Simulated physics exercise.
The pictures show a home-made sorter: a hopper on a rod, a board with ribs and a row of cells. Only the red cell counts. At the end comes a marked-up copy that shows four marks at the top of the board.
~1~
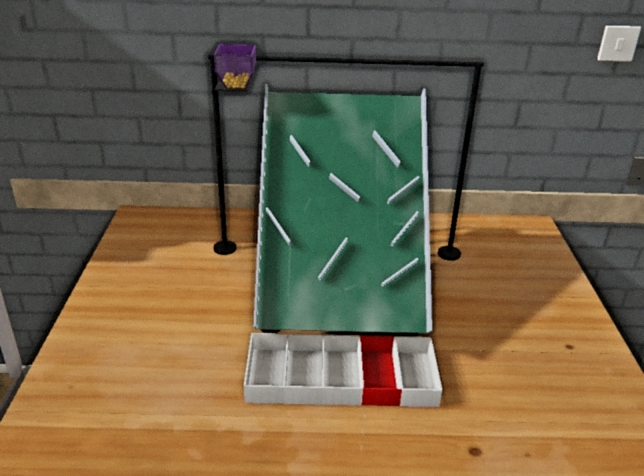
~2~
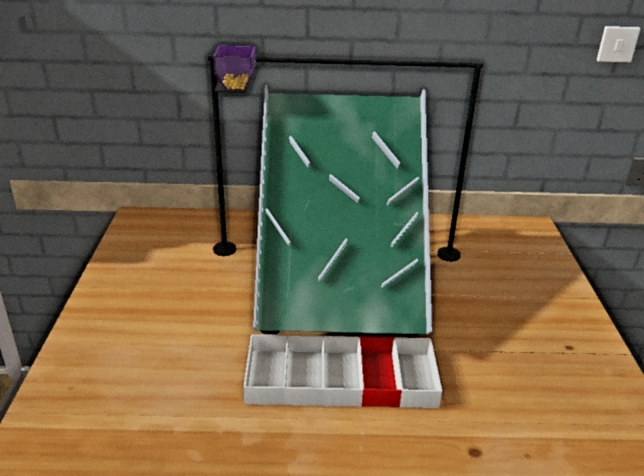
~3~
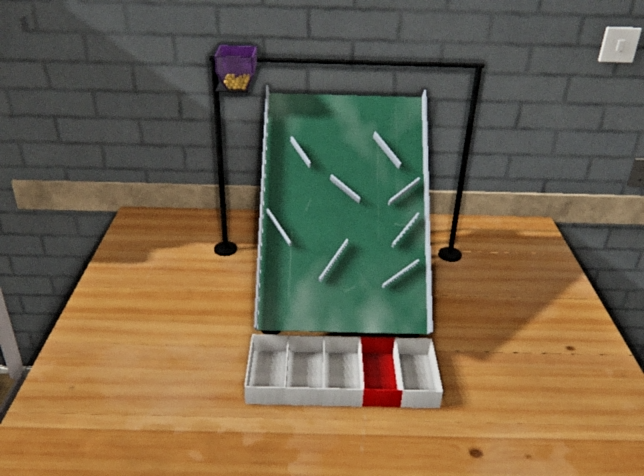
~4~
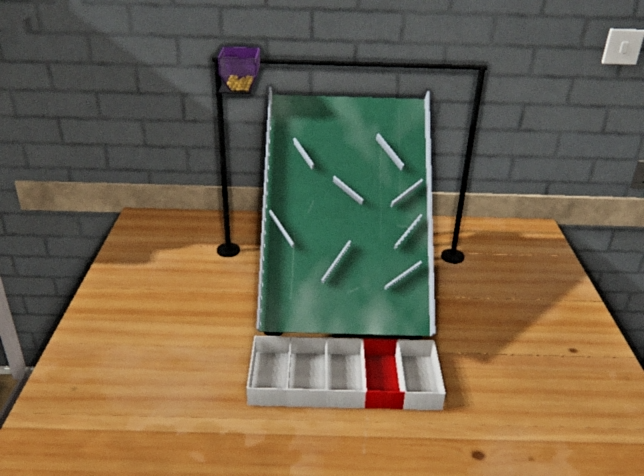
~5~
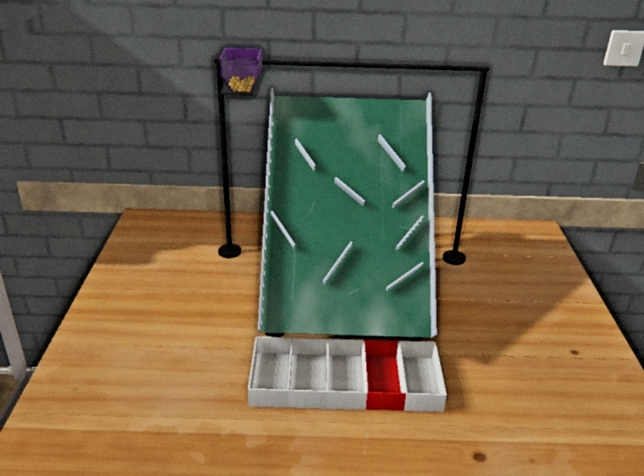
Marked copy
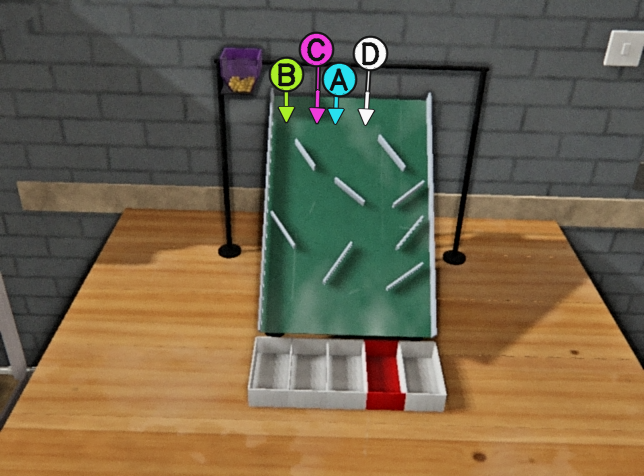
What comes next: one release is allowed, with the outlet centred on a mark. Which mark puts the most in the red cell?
I would pick mark D.
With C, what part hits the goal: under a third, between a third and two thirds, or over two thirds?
It is under a third.
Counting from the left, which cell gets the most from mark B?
The second.
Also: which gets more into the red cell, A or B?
Here it is mark A.
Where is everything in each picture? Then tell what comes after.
Hopper near (237, 79), puffed corn balls, door shut, in the first picture.
Ribs (290, 137) to (309, 163), (374, 132) to (399, 164), (330, 175) to (359, 199), in the second picture.
Ribs (390, 201) to (419, 178), (267, 209) to (290, 243), (393, 244) to (419, 213), in the third picture.
Ribs (322, 280) to (350, 241), (386, 286) to (421, 262), in the fourth picture.
Red cell near (386, 400), number 4 of 5 from the left, in the fifth picture.
On the marked copy, mark A meets the board at (335, 118); mark B meets the board at (286, 116); mark C meets the board at (317, 117); mark D meets the board at (365, 119).
With A, a small share in the red cell, the bulk in other cells, a small share outside the box.
With B, only a few in the red cell, all but a few in other cells, a small share held on the board.
With C, only a few in the red cell, all but a few in other cells, a small share outside the box.
With D, close to half in the red cell, close to half in other cells.
